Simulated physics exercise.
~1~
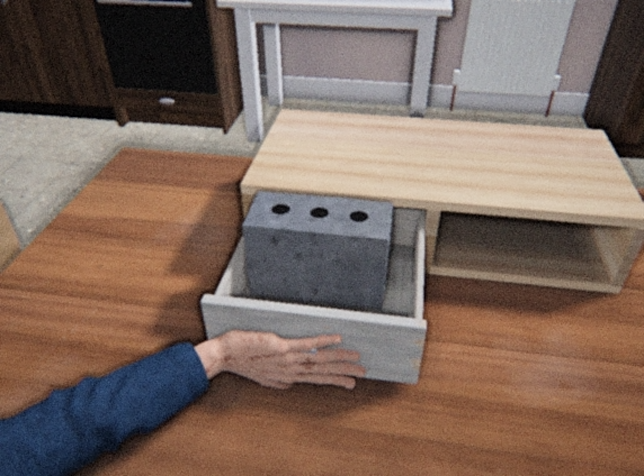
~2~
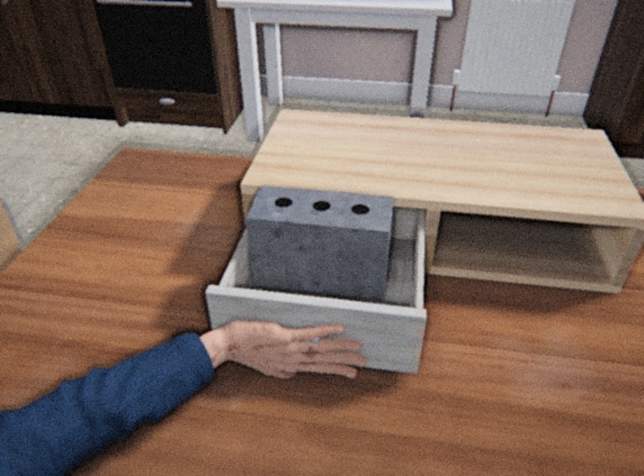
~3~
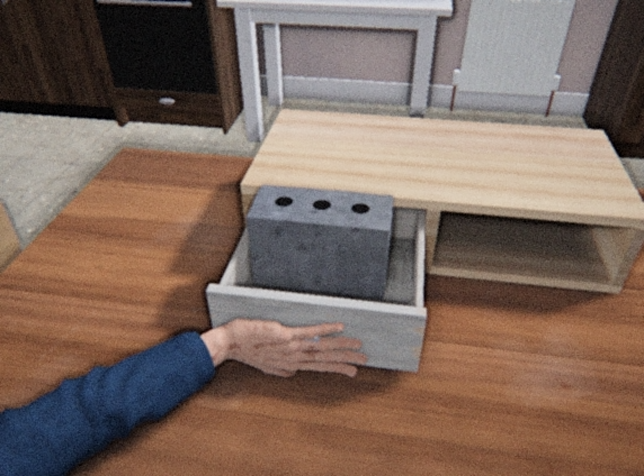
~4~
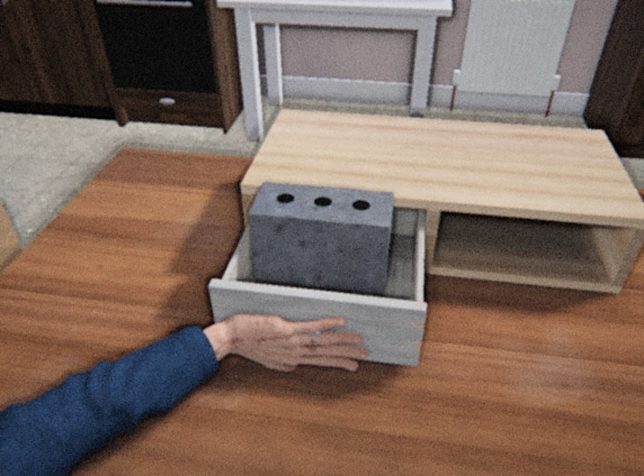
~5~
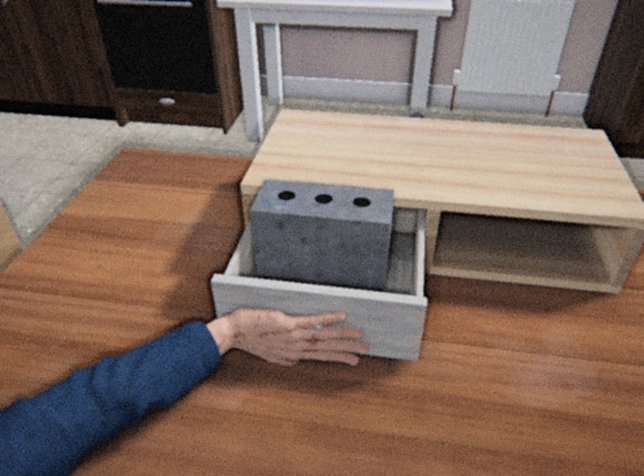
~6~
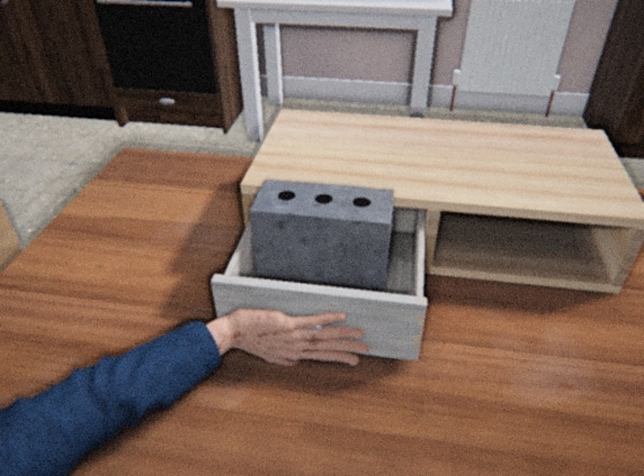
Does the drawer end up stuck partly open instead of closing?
Yes, the drawer moves in only slightly and then stops, so it stays ajar with the brick standing inside.
